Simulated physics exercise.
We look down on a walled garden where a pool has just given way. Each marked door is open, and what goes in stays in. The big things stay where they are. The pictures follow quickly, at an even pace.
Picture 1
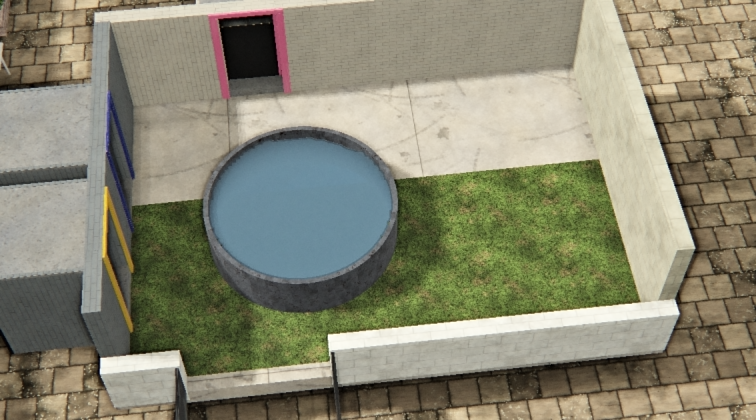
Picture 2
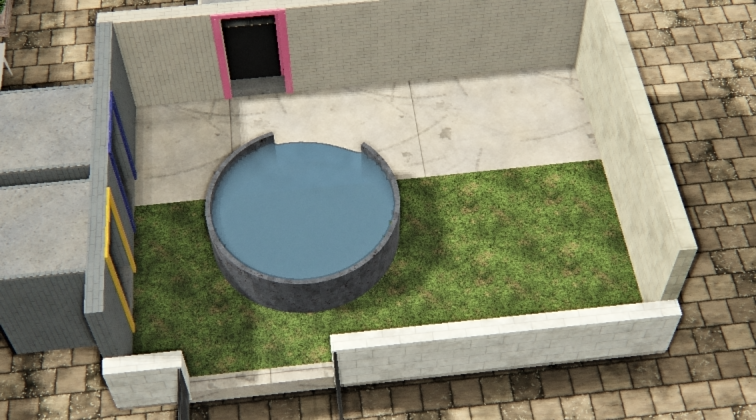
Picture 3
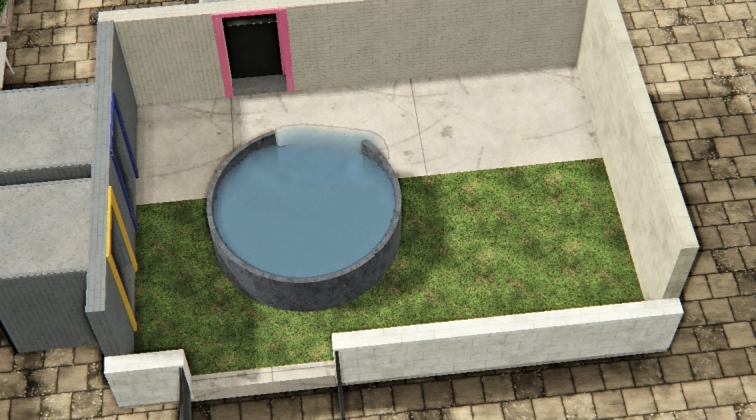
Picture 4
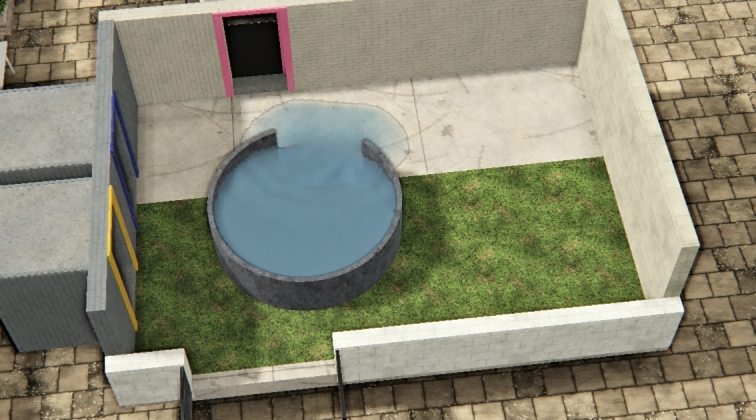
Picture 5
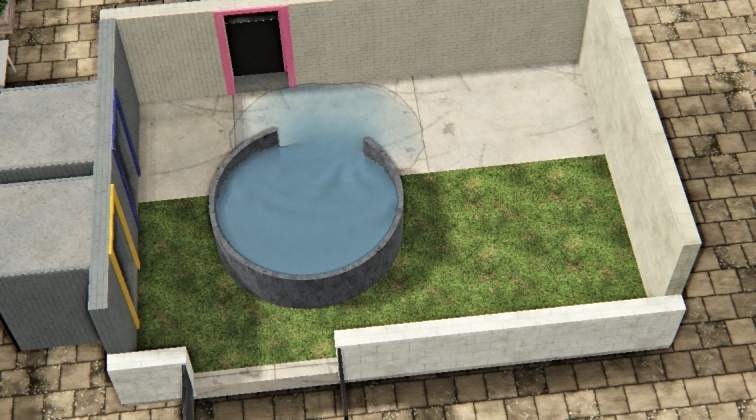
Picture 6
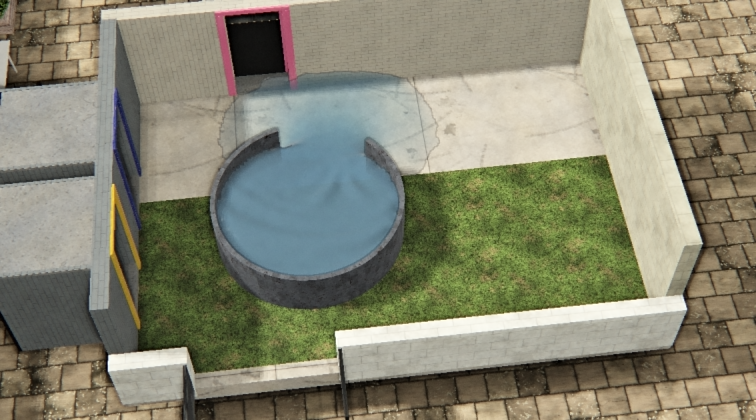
Water pouring through a gap in the far side of a round grey pool, spreading across pale paving toward the back wall.
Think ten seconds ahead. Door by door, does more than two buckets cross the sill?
One by one: The pink door floods; the blue door floods; the yellow door holds within the limit.
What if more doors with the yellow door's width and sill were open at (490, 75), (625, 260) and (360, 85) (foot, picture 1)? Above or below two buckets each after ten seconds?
In that order: Holds, lets less in, floods.
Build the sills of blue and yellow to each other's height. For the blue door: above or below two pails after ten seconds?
My reading: The blue door holds.
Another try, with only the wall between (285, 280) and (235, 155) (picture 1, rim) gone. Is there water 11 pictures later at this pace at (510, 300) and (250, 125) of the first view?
In that order: No water, covered.
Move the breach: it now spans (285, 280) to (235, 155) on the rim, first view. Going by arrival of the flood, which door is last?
The one in pink.
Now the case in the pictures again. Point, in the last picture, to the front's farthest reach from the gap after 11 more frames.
Close to (571, 63).
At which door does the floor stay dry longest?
Last comes the door marked yellow.
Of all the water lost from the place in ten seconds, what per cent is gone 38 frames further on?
Roughly 40 per cent.
A moment on, water covers 25 % of the floor; the pink door over two buckets in, the blue door not reached, the yellow door not reached.
Next, water covers 35 % of the floor; the pink door far over two buckets in, the blue door not reached, the yellow door not reached.
Then, water covers 55 % of the floor; the pink door far over two buckets in, the blue door under two buckets in, the yellow door wet at the sill, nothing in.
Later, water covers 90 % of the floor; the pink door far over two buckets in, the blue door over two buckets in, the yellow door wet at the sill, nothing in.
In the end, water covers 100 % of the floor; the pink door far over two buckets in, the blue door over two buckets in, the yellow door wet at the sill, nothing in.
